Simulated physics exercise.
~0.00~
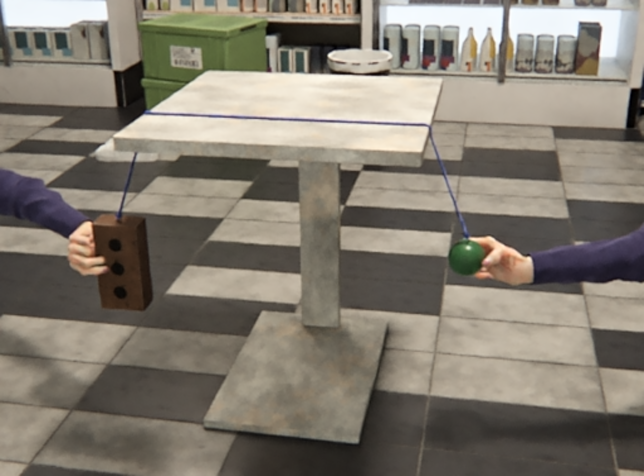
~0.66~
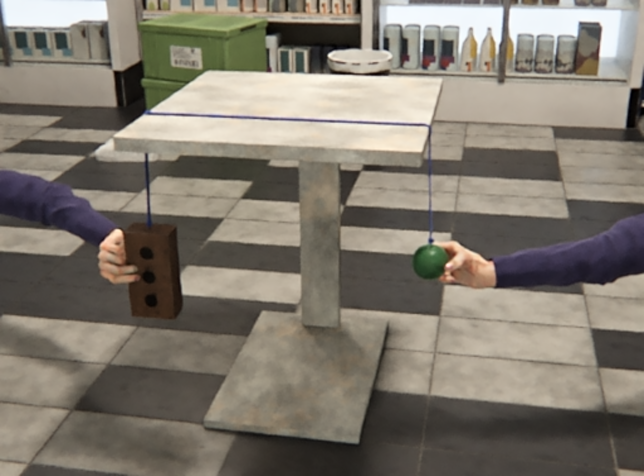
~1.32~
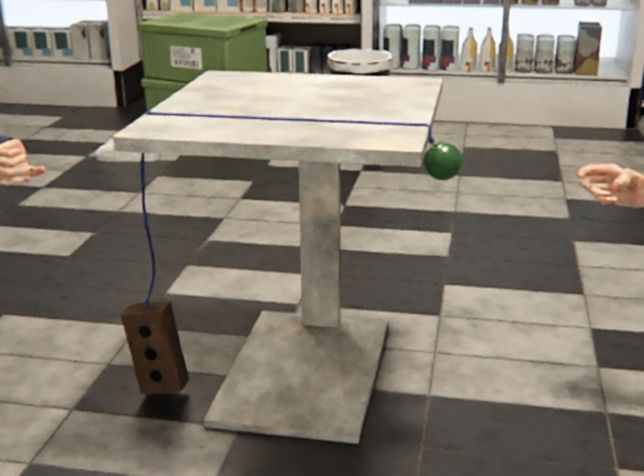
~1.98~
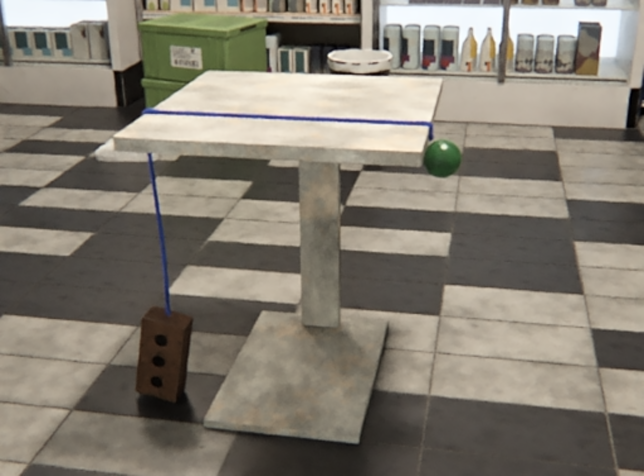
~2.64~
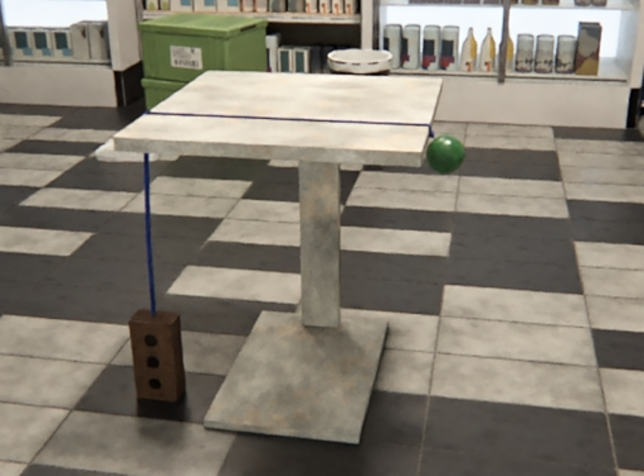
A brick released by a hand drops to the floor, pulling the green ball up to the tabletop's edge.
